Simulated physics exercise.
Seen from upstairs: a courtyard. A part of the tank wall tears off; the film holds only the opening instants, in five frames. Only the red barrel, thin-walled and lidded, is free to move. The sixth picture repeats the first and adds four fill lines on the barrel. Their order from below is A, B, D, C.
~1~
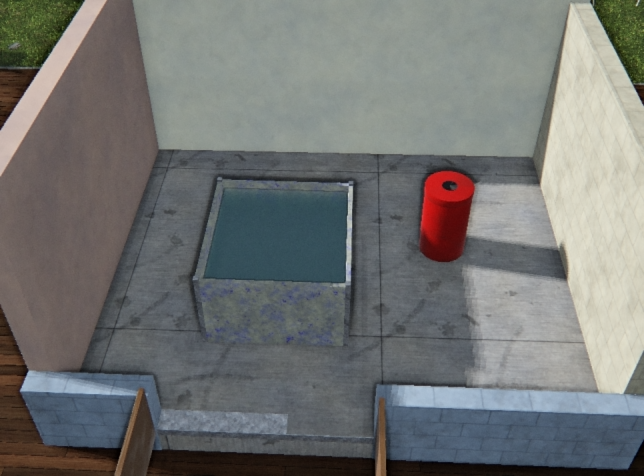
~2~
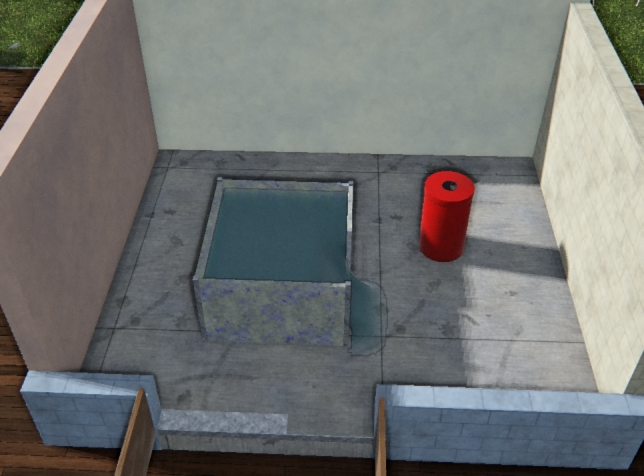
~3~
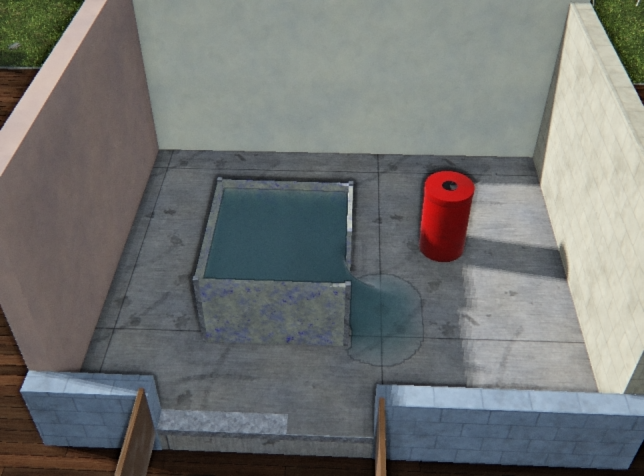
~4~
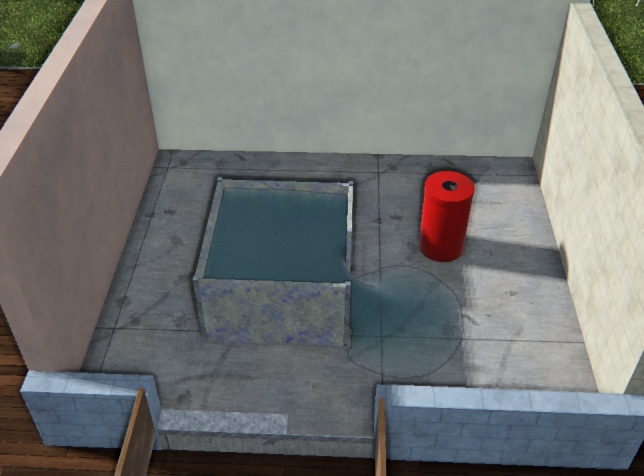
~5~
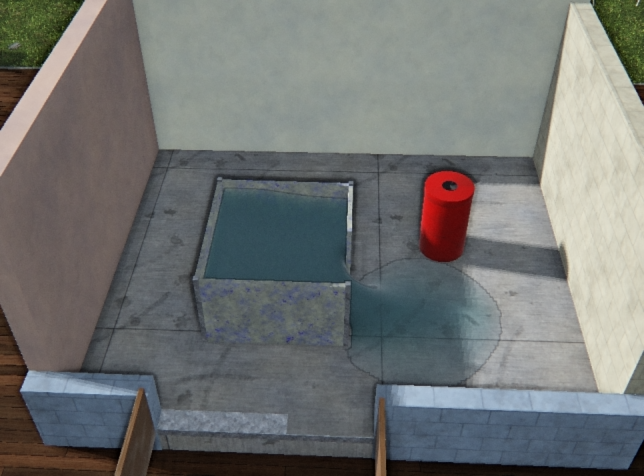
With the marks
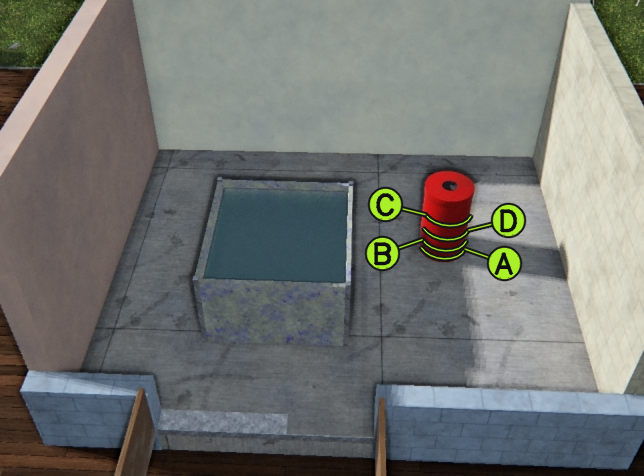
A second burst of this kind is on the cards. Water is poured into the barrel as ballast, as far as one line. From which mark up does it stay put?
That is mark B.
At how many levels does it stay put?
Three of the four.
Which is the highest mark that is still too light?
Mark A.
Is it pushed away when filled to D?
No, not at all.
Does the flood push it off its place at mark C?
No.
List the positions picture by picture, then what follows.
In the first frame, lid of the red barrel at (451, 186); tank full, its middle at (279, 234); open gate at (265, 383).
In the second frame, 2 % of the ground wet, in view closest to the barrel at (377, 293).
In the third frame, 4 % of the ground wet, in view closest to the barrel at (398, 282).
In the fourth frame, 7 % of the ground wet, in view closest to the barrel at (414, 272).
In the fifth frame, lid of the red barrel at (451, 186); 11 % of the ground wet, in view closest to the barrel at (430, 265).
On the marked copy, A at (444, 258); B at (445, 250); C at (449, 225); D at (447, 239); from the bottom up A, B, D, C.
For mark A, it is pushed about its own width away.
For mark B, it does not move.
For mark C, it does not move.
For mark D, it does not move.
